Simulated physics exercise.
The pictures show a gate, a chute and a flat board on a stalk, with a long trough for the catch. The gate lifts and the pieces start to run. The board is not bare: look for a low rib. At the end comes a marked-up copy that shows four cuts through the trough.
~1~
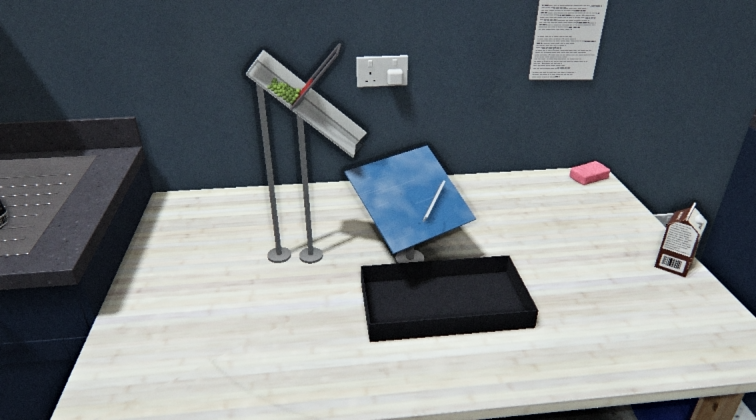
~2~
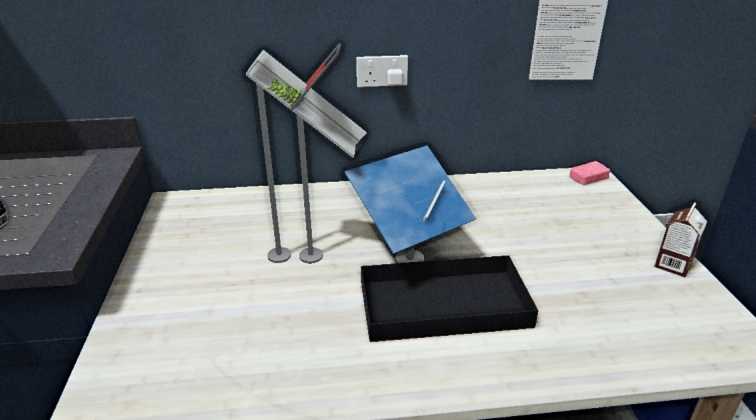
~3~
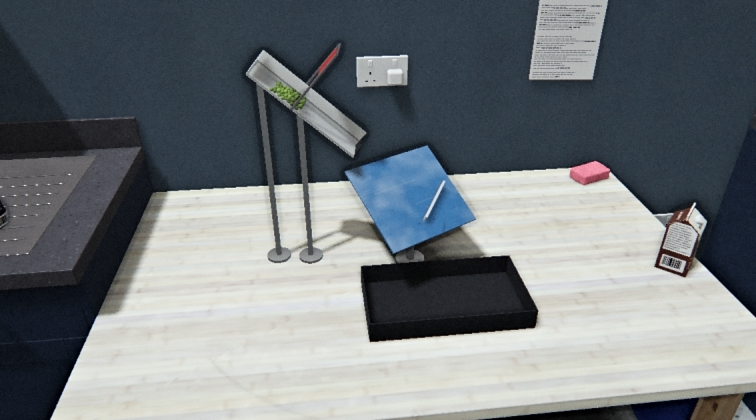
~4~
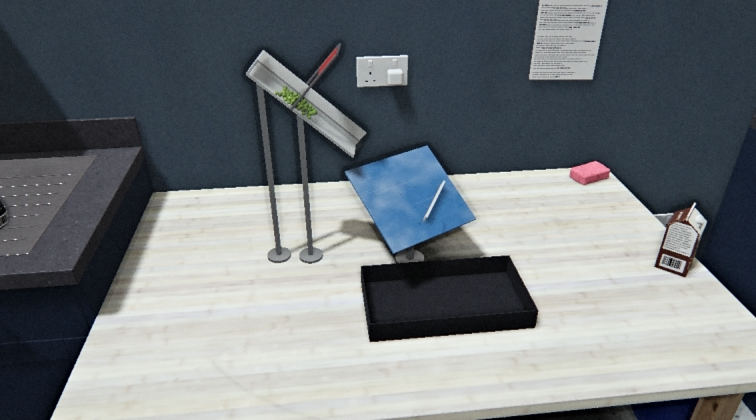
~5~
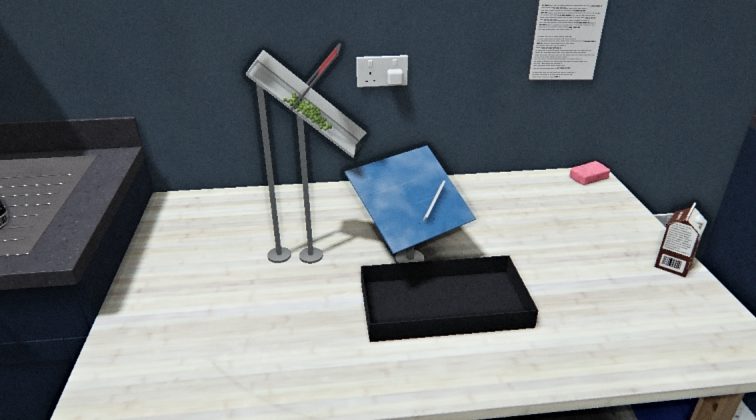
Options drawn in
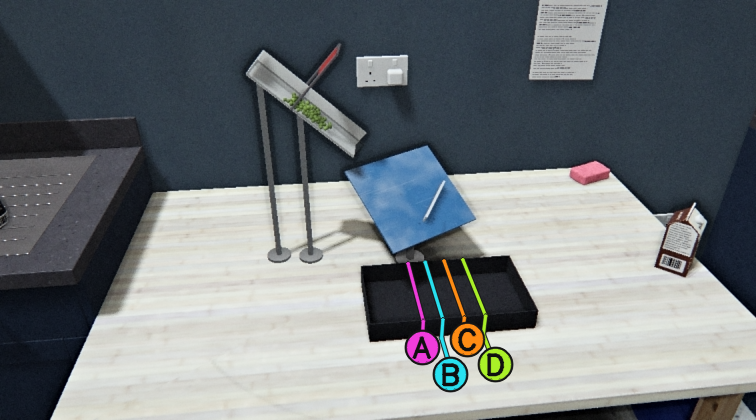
Small green pieces rest near the top of a sloping pale chute as a red-handled gate lifts beside them. They slide down to the right, spreading out along the chute to about its midpoint, while the tilted blue board with its thin pale rib and the empty black trough below stay still.
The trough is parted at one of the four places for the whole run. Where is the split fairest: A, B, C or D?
The best line is B.
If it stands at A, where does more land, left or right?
Right.
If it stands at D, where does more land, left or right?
The left side.
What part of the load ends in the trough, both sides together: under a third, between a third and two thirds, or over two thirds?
About that: Over two thirds.
On the marked copy, line A crosses the front rim at (423, 320); line B crosses the front rim at (442, 318); line C crosses the front rim at (464, 316); line D crosses the front rim at (485, 315).
With A, of what is caught, a stray few on the left of the divider, nearly all on the right.
With B, of what is caught, about a quarter on the left of the divider, most on the right.
With C, of what is caught, most on the left of the divider, a small part on the right.
With D, of what is caught, nearly all on the left of the divider, a stray few on the right.
